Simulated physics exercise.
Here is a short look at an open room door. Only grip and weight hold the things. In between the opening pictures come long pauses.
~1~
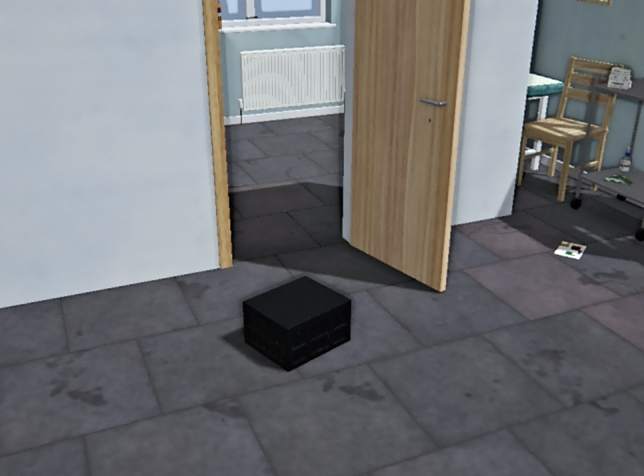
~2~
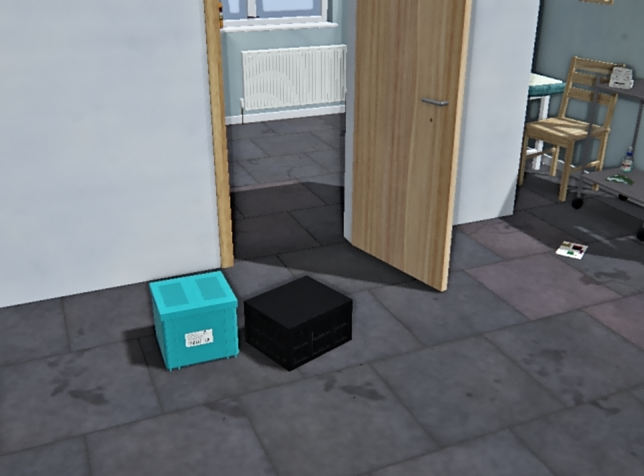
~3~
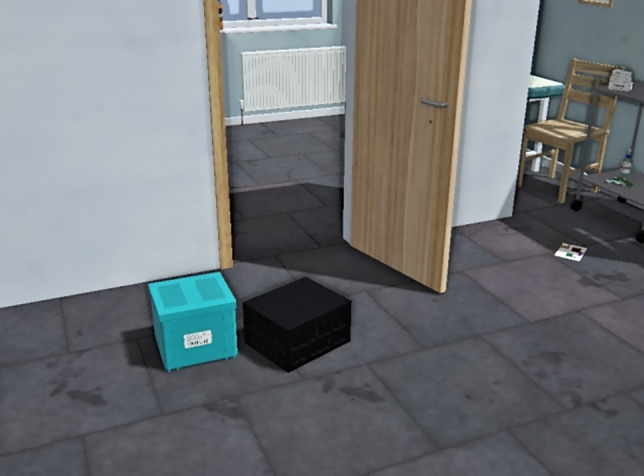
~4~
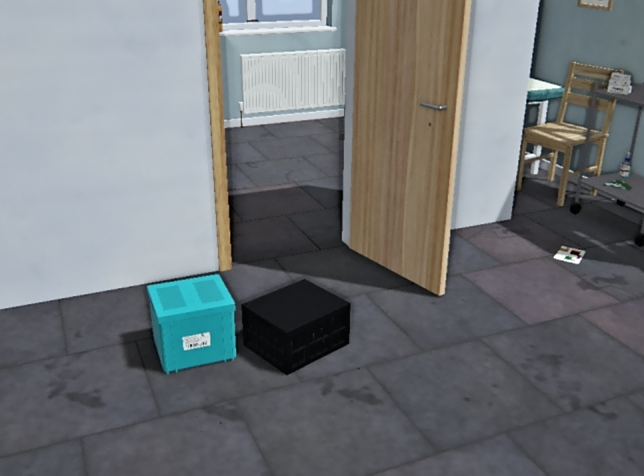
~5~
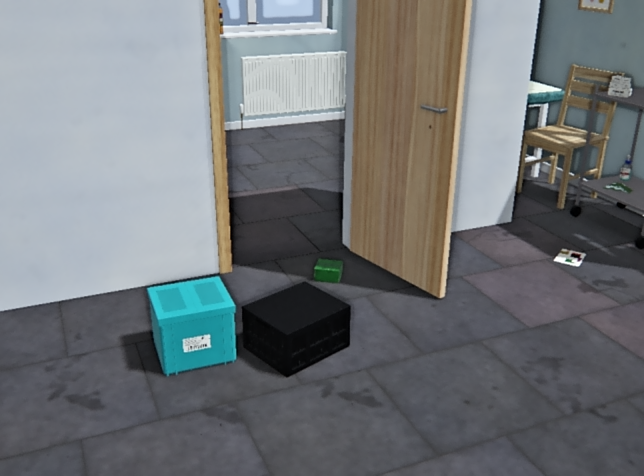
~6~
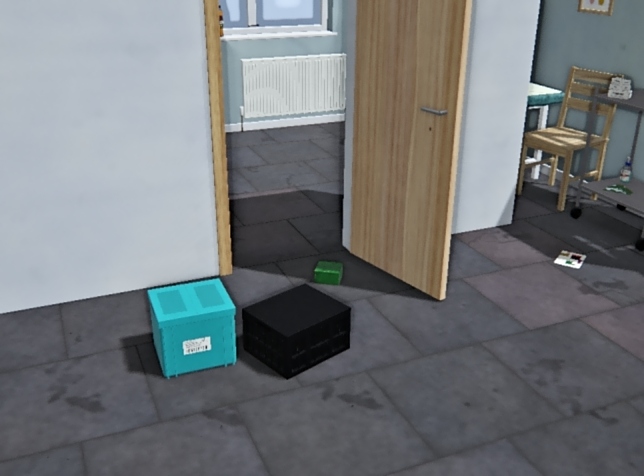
Open wooden door standing still beside a black crate, with a turquoise tote, then a small green box, appearing near it.
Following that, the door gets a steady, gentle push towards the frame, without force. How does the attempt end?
The attempt ends with the door fully in its frame.
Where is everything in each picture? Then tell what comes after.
Door wide open and still, in the first picture.
Door wide open and still; turquoise tote (195, 320); black crate (299, 321), in the second picture.
Door wide open and still; turquoise tote (193, 321); black crate (298, 322), in the third picture.
Door wide open and still; turquoise tote (192, 323); black crate (296, 324), in the fourth picture.
Door wide open and still; turquoise tote (192, 325); black crate (297, 327), in the fifth picture.
Door wide open and still; green box (329, 273); turquoise tote (193, 327), in the sixth picture.
Then, 1.30 s past the last view, door 68° open.
Then, 2.10 s past the last view, door 34° open; green box displaced about its own width near (305, 268).
Then, 2.60 s past the last view, door 13° open; green box displaced well along near (289, 259).
Finally, door 0° open; moved from the start, green box; the other 2 still in place. Final places as the last picture's camera would see them, green box near (283, 252).
